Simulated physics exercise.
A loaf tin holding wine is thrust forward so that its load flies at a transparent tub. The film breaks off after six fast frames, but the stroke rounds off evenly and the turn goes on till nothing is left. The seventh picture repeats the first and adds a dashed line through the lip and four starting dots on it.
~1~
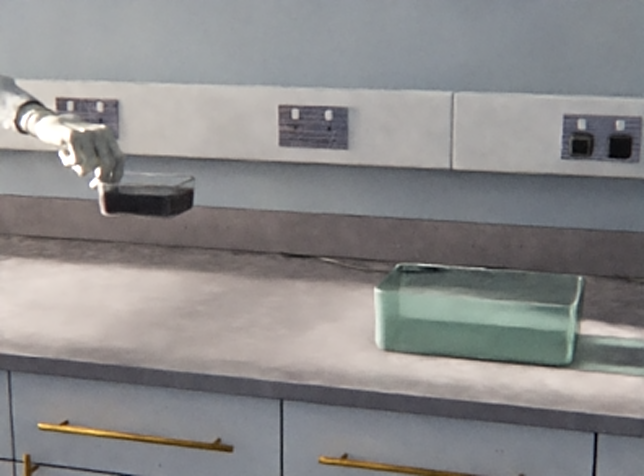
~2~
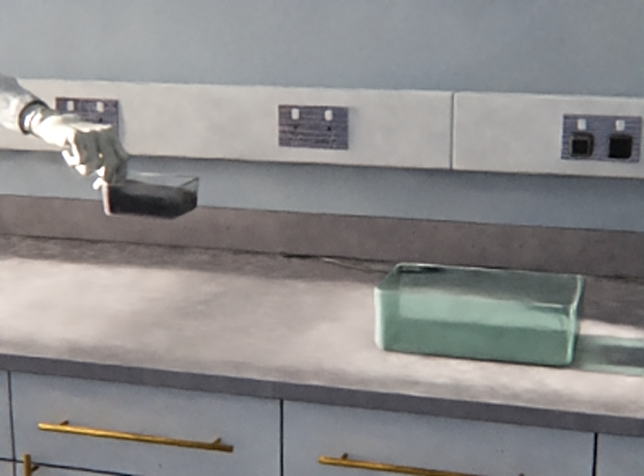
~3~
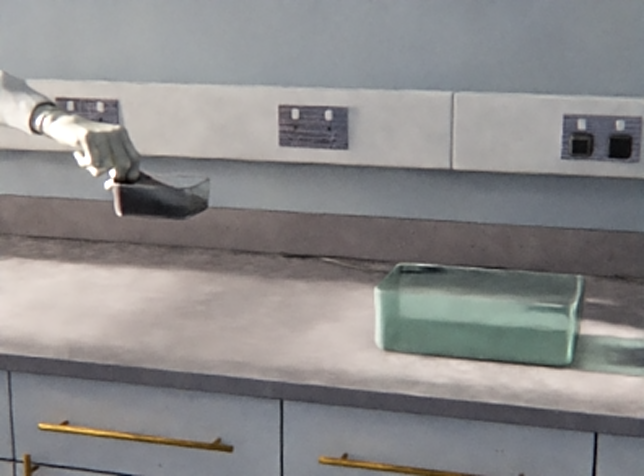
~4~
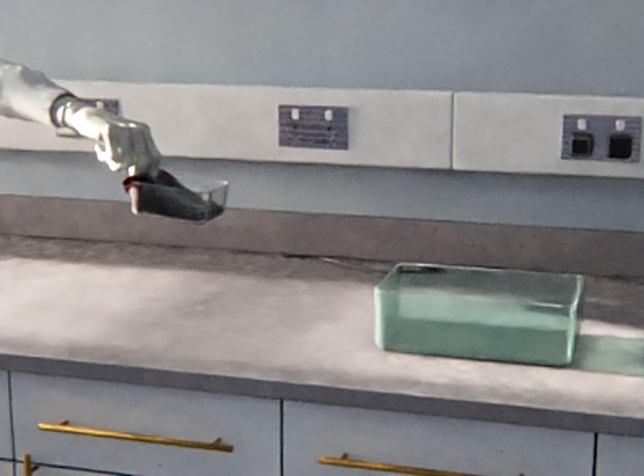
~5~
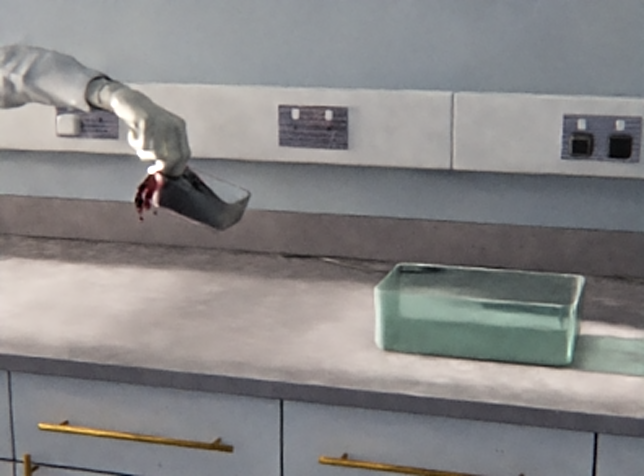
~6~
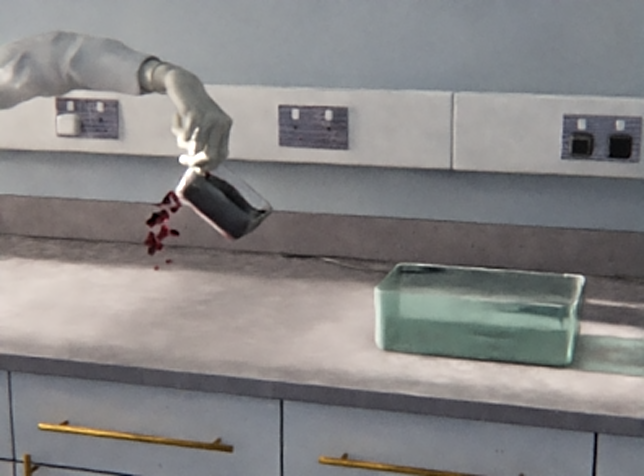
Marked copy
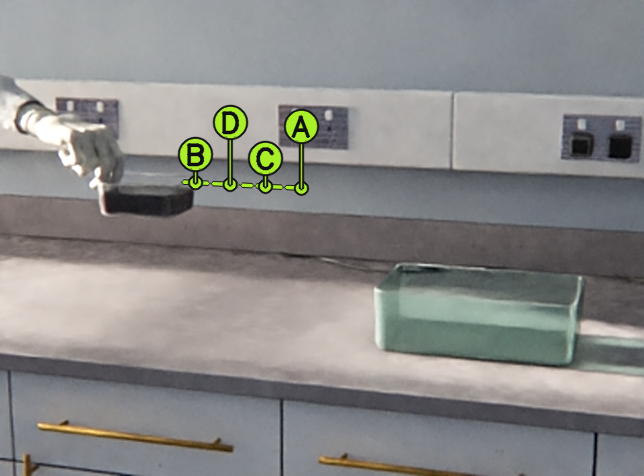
A gloved hand moves a clear container rightward and tilts it as dark red wine spills behind.
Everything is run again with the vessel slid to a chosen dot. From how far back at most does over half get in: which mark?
Take D.
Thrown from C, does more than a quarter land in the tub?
Yes, it does.
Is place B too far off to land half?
Yes, that goes wrong.
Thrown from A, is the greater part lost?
No, that is safe.
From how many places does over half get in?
Three of the four.
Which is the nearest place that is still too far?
Place B.
In lime, A at (301, 188); B at (195, 182); C at (265, 186); D at (230, 184).
If A is chosen, about 75 % lands in the tub, 9 % falls short and 17 % goes beside or beyond.
If B is chosen, about 19 % lands in the tub, 73 % falls short and 8 % goes beside or beyond.
If C is chosen, about 77 % lands in the tub, 13 % falls short and 9 % goes beside or beyond.
If D is chosen, about 68 % lands in the tub, 25 % falls short and 7 % goes beside or beyond.
